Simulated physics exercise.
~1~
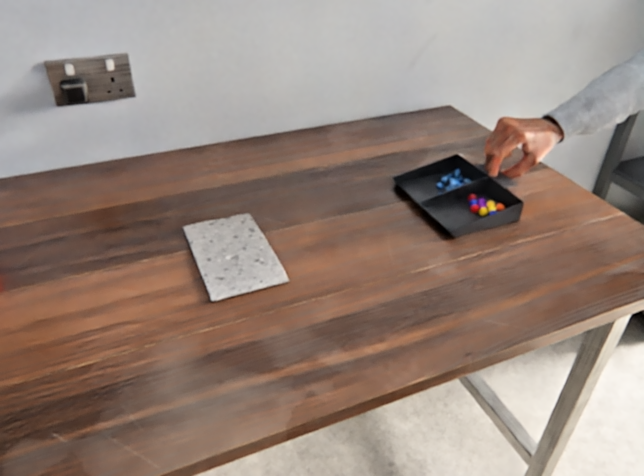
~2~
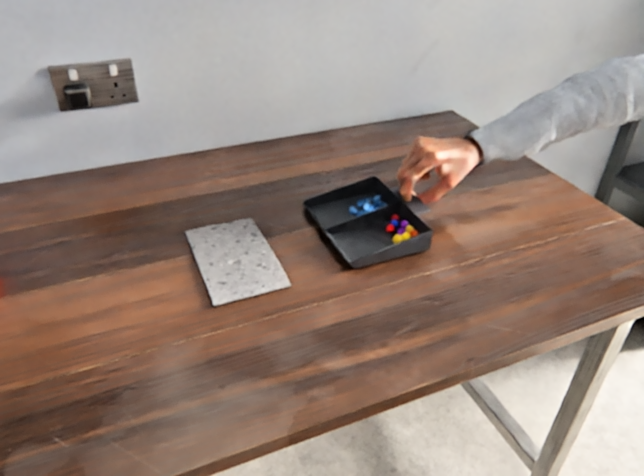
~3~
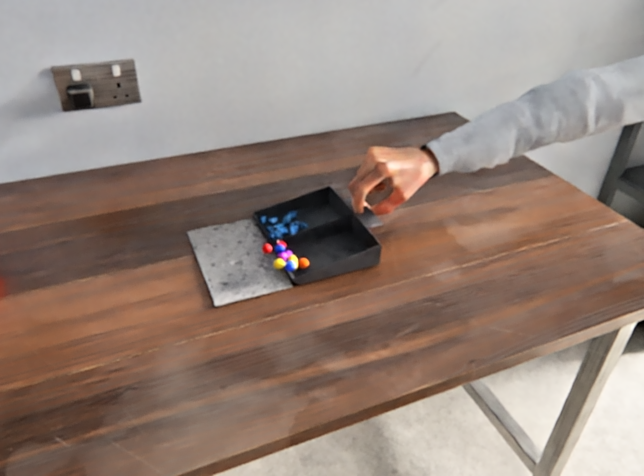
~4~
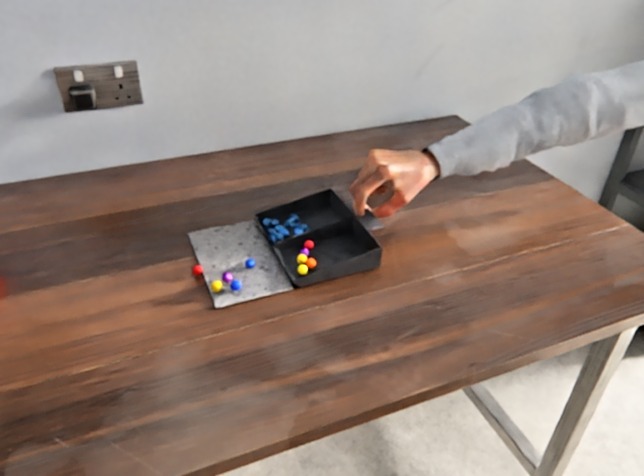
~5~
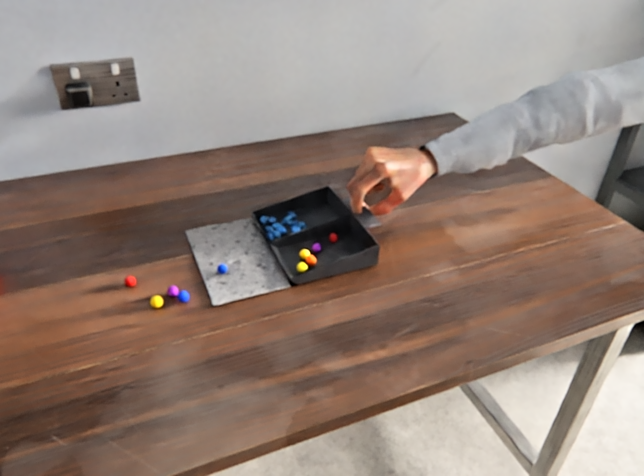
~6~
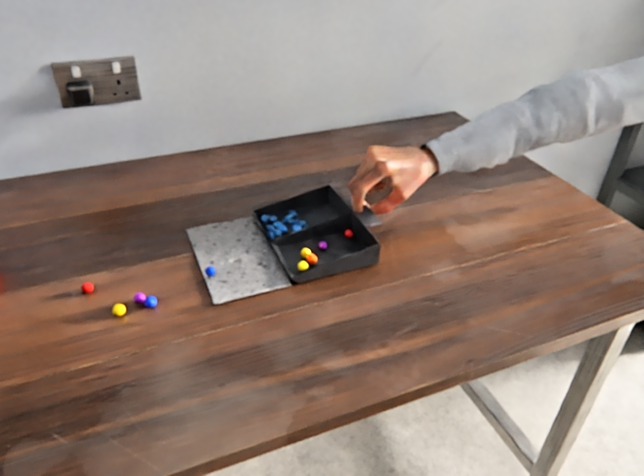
A black tray holding colourful balls and small blue pieces slid left across a wooden table, pushed by a hand, until it stopped against a speckled slab; several balls rolled out over the slab onto the table, while the rest and the blue pieces stayed inside.
